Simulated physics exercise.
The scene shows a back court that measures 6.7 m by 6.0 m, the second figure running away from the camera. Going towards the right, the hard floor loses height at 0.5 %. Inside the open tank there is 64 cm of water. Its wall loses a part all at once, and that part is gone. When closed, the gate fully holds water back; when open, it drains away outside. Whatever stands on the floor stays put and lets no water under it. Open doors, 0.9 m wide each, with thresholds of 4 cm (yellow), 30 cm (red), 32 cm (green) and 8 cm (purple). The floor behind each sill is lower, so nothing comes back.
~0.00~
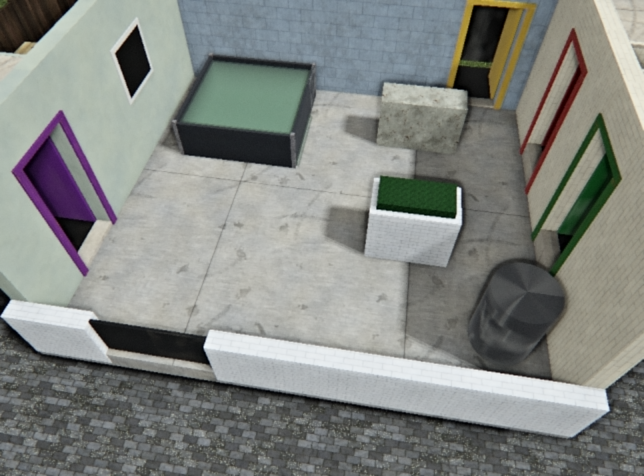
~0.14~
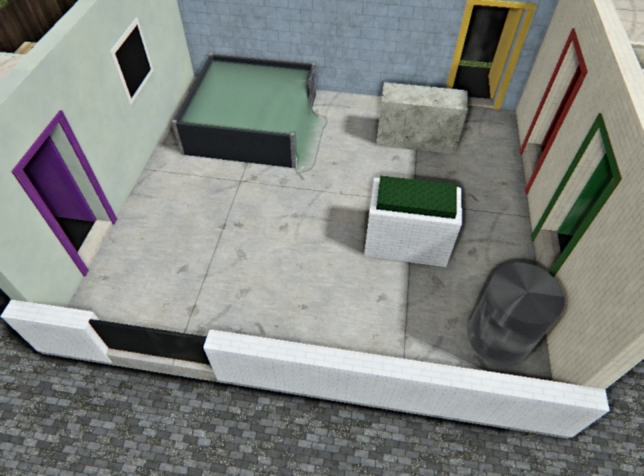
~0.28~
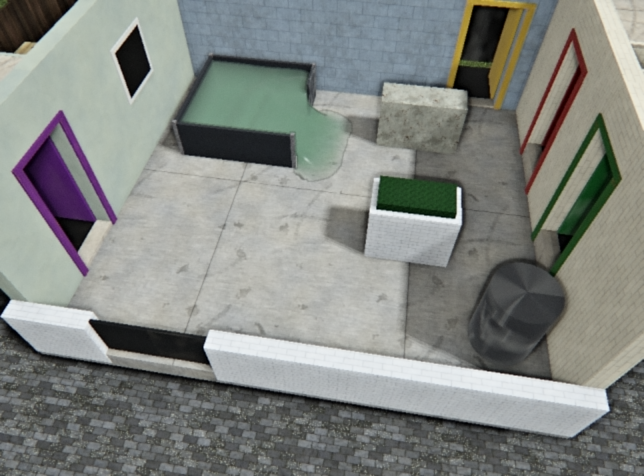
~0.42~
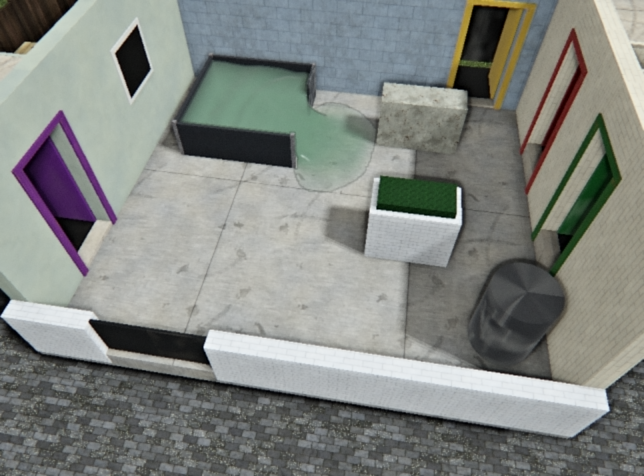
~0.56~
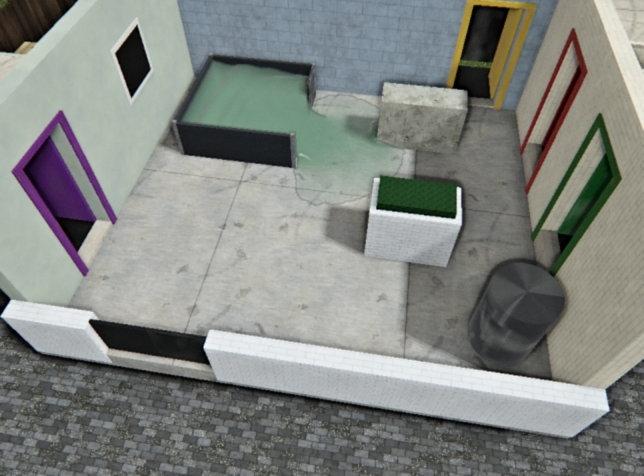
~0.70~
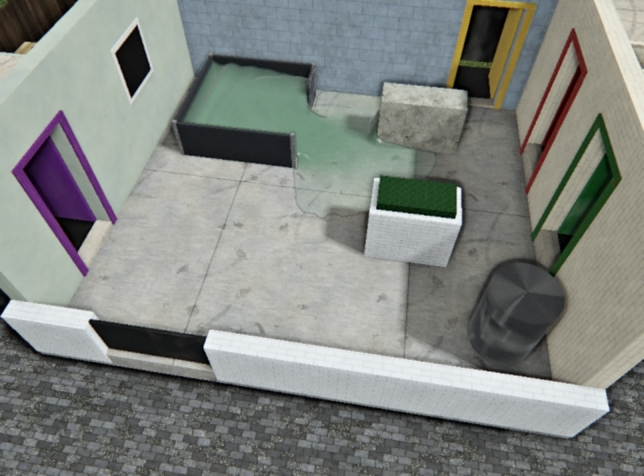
To begin with, a dark-sided open tank of still green water stands whole in the back left of a walled court. Then part of its right side is gone, and water pours out, spreading rightward across the pale floor between the stone block and the green-topped white box.
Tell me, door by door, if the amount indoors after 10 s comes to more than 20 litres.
Door by door: The yellow door lets in more than 20 litres; the red door lets in no more than 20 litres; the green door lets in no more than 20 litres; the purple door lets in no more than 20 litres.
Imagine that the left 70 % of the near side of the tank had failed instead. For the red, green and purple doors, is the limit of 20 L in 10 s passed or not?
Door red stays within, door green stays within, door purple goes beyond.
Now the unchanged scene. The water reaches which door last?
Purple.
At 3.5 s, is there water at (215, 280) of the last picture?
By then the spot is spared.
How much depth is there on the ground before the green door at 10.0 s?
The depth comes to around 9.5 centimetres.
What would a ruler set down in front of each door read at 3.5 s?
Depths in centimetres - yellow: 10, red: 21, green: 21, purple: 0.
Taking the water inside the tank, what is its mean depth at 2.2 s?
Average depth: About 29 cm.
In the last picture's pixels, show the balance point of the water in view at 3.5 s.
Its balance point sits around (381, 169).
After 1.4 s water covers 30 % of the floor and is deepest (39 cm) near (365, 138); yellow door 4 cm at the sill, 0 L in, red door 19 cm at the sill, 0 L in, green door not reached, purple door not reached.
After 2.2 s water covers 40 % of the floor and is deepest (38 cm) near (531, 231); yellow door 6 cm at the sill, 1 L in, red door 22 cm at the sill, 0 L in, green door 29 cm at the sill, 0 L in, purple door not reached.
After 3.5 s water covers 55 % of the floor and is deepest (31 cm) near (554, 408); yellow door 10 cm at the sill, 7 L in, red door 21 cm at the sill, 0 L in, green door 21 cm at the sill, 1 L in, purple door not reached.
After 6.0 s water covers 75 % of the floor and is deepest (20 cm) near (516, 315); yellow door 14 cm at the sill, 130 L in, red door 13 cm at the sill, 0 L in, green door 16 cm at the sill, 1 L in, purple door not reached.
After 10.0 s water covers 100 % of the floor and is deepest (12 cm) near (515, 113); yellow door 8 cm at the sill, 215 L in, red door 8 cm at the sill, 0 L in, green door 9 cm at the sill, 1 L in, purple door 9 cm at the sill, 1 L in.
